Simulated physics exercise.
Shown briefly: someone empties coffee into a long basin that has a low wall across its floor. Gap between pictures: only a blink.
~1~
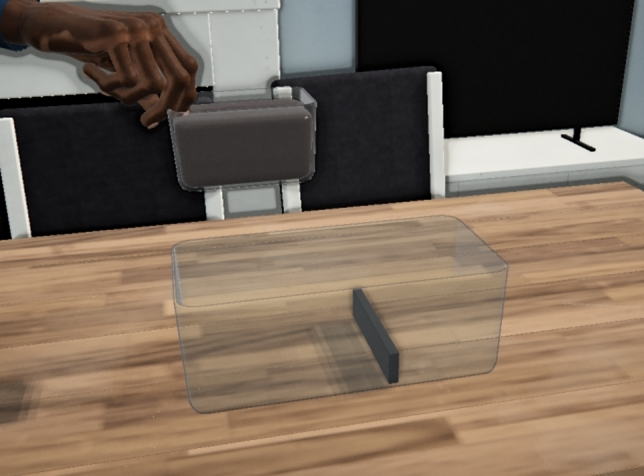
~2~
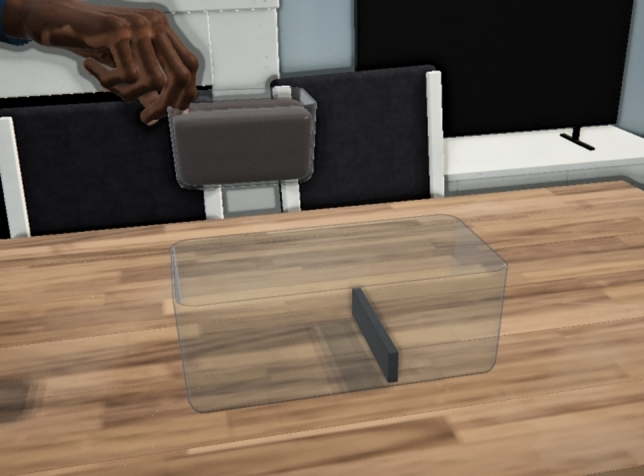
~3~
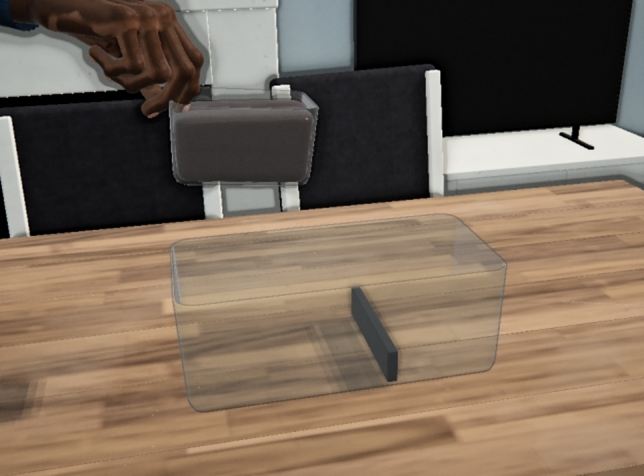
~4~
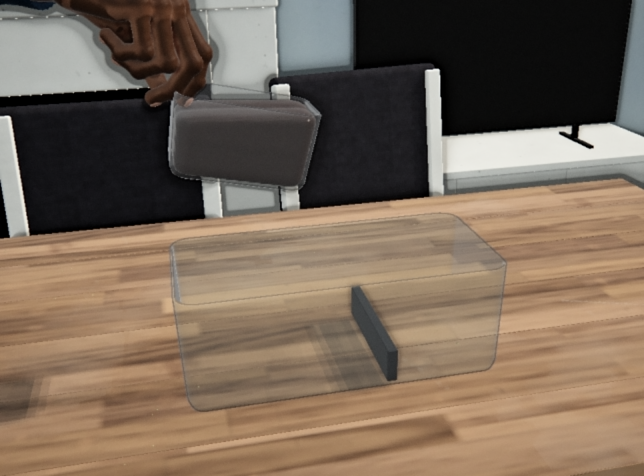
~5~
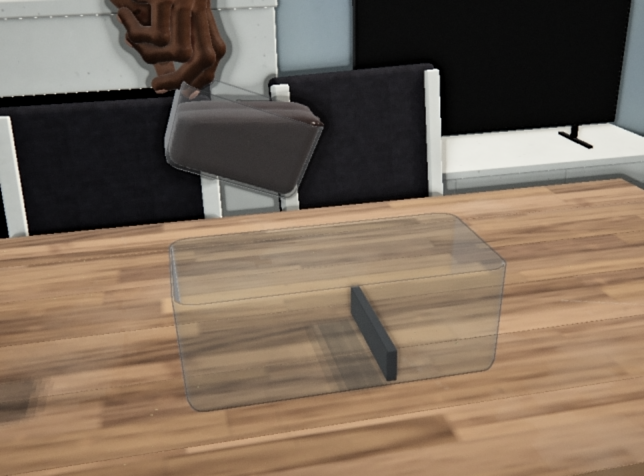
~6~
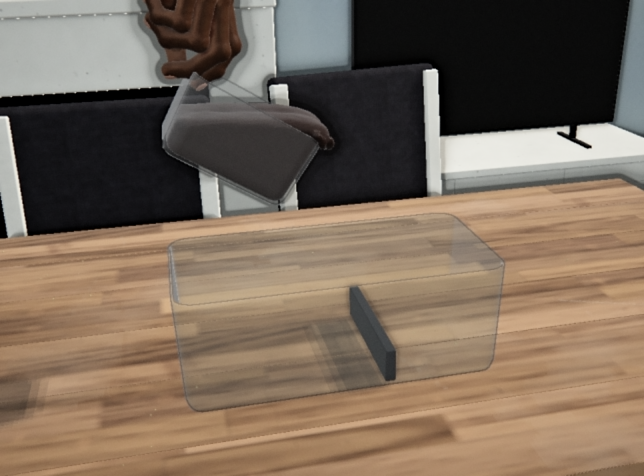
In the video, a hand holds a small clear container of dark coffee above a long transparent basin with a low wall across its floor, then shifts right as the container tilts increasingly, its right side dipping downward.
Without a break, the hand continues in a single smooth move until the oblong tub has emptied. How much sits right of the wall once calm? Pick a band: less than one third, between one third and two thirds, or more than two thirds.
It is between one third and two thirds.
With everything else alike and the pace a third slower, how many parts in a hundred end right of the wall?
I'd say close to 65 %.
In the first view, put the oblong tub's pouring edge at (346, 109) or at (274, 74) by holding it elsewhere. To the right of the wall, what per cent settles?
In order, some 70 and 20 percent.
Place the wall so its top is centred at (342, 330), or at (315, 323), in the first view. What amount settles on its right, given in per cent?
Note - case one near 70 %, case two near 90 %.
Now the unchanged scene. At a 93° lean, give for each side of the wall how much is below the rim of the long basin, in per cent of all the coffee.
About 10 % left and about 30 % right.
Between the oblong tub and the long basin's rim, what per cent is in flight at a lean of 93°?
Share: Approx. 35 %.
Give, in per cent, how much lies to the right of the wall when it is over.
I'd estimate around 55 per cent.
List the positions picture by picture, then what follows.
In the first frame, it leans 0°; its right rim is at (308, 97); the coffee meets the walls at (172, 116) and (305, 106); the long basin's rim runs from (174, 274) to (481, 241); the wall's top is at (374, 320).
In the second frame, it leans 1°; its right rim is at (309, 98); the coffee meets the walls at (172, 115) and (305, 106).
In the third frame, it leans 6°; its right rim is at (310, 102); the coffee meets the walls at (173, 112) and (306, 107).
In the fourth frame, it leans 12°; its right rim is at (313, 110); the coffee meets the walls at (174, 111) and (309, 107).
In the fifth frame, it leans 22°; its right rim is at (315, 121); the coffee meets the walls at (173, 113) and (311, 115); 2 per cent is over the edge.
In the sixth frame, it leans 32°; its right rim is at (314, 135); the coffee meets the walls at (171, 115) and (309, 123); 7 per cent is over the edge.
A moment on, the oblong tub is tipped on its side and 22 per cent is still to pour, 9 is left of the wall and 32 right of it.
Next, the oblong tub is tipped right over and 3 per cent is still to pour, 37 is left of the wall and 55 right of it.
Then the oblong tub is tipped right over and 0 per cent is still to pour, 45 is left of the wall and 54 right of it.
Later the oblong tub is tipped right over and 0 per cent is still to pour, 45 is left of the wall and 54 right of it.
At rest 45 per cent lies left of the wall, 54 right of it and 1 outside.
